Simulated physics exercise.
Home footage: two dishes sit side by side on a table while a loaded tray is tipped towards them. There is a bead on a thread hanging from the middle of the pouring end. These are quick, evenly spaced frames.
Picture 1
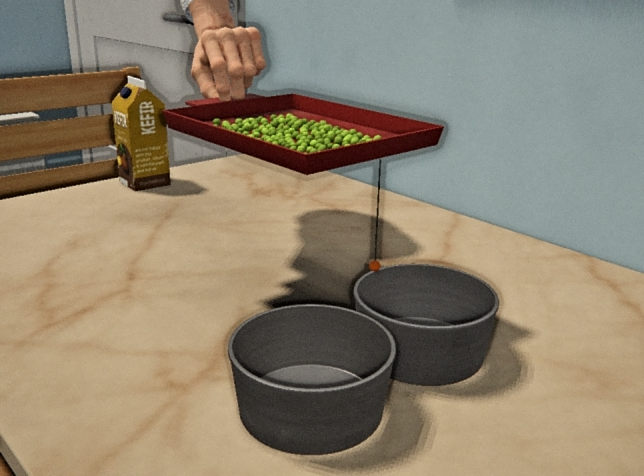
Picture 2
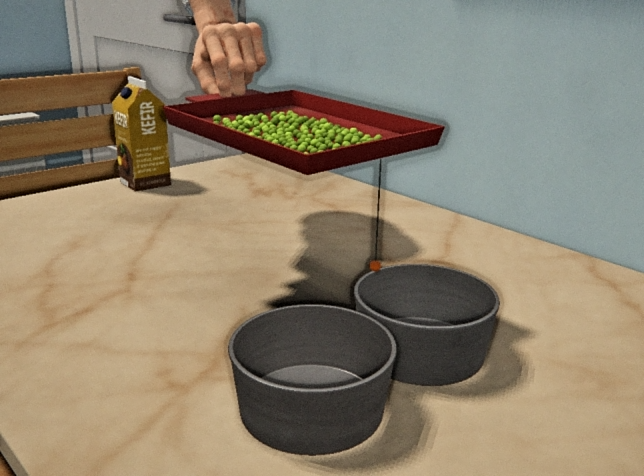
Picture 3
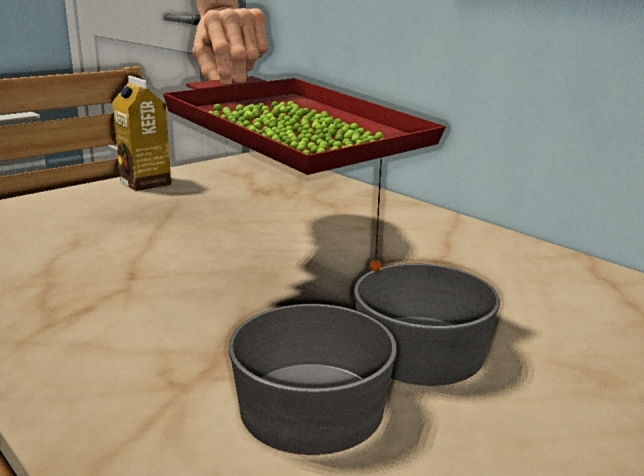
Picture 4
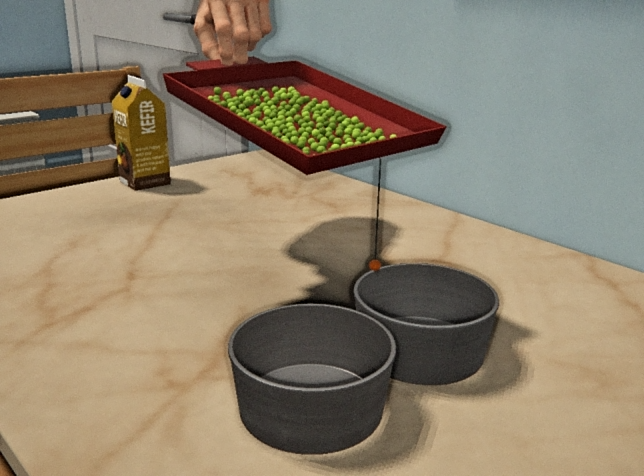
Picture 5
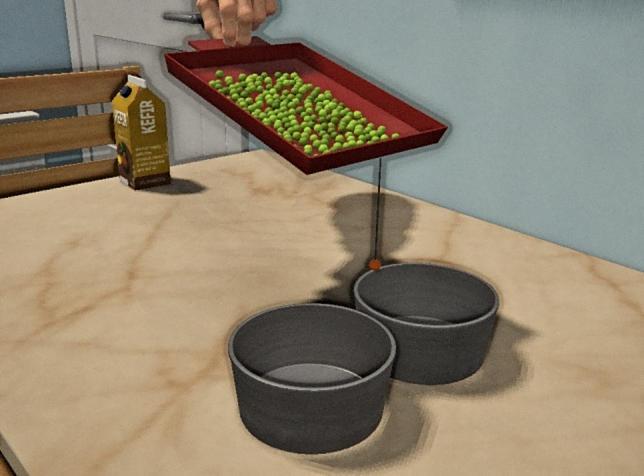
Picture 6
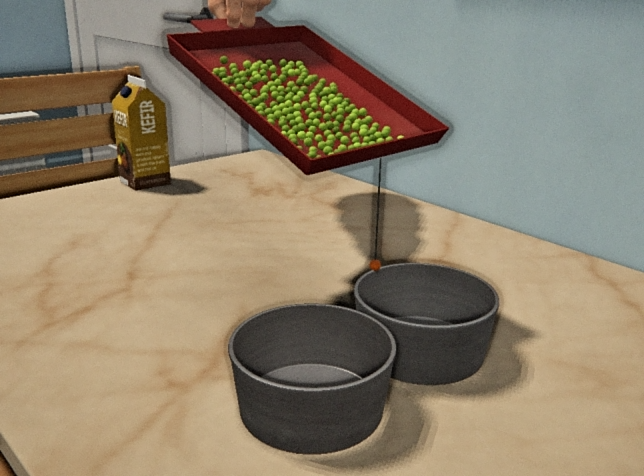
At the start, a hand holds a level red tray of green peas above two dark round dishes on a marbled table, with a kefir carton behind. The hand then raises the tray's back end, gradually at first and then more steeply, and the peas shift slightly within it while both dishes stay empty.
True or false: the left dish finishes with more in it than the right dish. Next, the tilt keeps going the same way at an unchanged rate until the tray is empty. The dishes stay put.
False; the right dish has more.
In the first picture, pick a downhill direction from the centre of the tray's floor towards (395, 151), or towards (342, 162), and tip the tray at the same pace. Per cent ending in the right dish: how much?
Roughly 70 percent first and 20 percent second.
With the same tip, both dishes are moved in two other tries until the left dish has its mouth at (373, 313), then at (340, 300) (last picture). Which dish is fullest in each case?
First the left-hand dish, then the left one.
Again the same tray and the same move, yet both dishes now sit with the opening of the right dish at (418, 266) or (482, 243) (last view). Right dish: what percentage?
Trial 1 20%, trial 2 0%.
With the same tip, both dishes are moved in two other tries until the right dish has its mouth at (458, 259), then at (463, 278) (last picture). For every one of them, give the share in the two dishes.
Roughly 80 %, then roughly 90 %.
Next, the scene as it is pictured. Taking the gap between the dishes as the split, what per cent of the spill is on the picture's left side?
Roughly 20 in a hundred.
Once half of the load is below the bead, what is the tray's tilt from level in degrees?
I'd say close to 105 degrees.
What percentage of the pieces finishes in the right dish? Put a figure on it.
Result: Near 60 %.
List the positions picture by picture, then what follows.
Corners of the pouring end at (307, 153) and (438, 126), level; middle of the load at (296, 135), dried peas; left dish at (368, 406); right dish at (480, 344); bead on its thread at (375, 266), in the first frame.
Corners of the pouring end at (308, 153) and (439, 126), level; middle of the load at (297, 134), in the second frame.
Corners of the pouring end at (309, 153) and (440, 126), tipped barely, level across its low end; middle of the load at (297, 128), in the third frame.
Corners of the pouring end at (309, 154) and (441, 126), tipped a little, level across its low end; middle of the load at (298, 119), in the fourth frame.
Corners of the pouring end at (311, 155) and (442, 126), tipped clearly, level across its low end; middle of the load at (300, 111), in the fifth frame.
Corners of the pouring end at (312, 156) and (444, 126), tipped clearly, level across its low end; middle of the load at (305, 106), most on the move; left dish at (369, 405); right dish at (481, 343), in the sixth frame.
Soon after the last picture, tray tipped steeply; nearly all on the tray; a stray few in the air.
A little later, tray tipped past a quarter turn; about a quarter on the tray; a small part in the left dish; about a quarter in the right dish; a stray few outside both; about a third in the air.
Later still, tray tipped past a quarter turn; about a quarter in the left dish; about two thirds in the right dish; a small part outside both; a stray few in the air.
At rest, tray tipped past a quarter turn; about a quarter in the left dish; about two thirds in the right dish; a small part outside both; a stray few in the air.
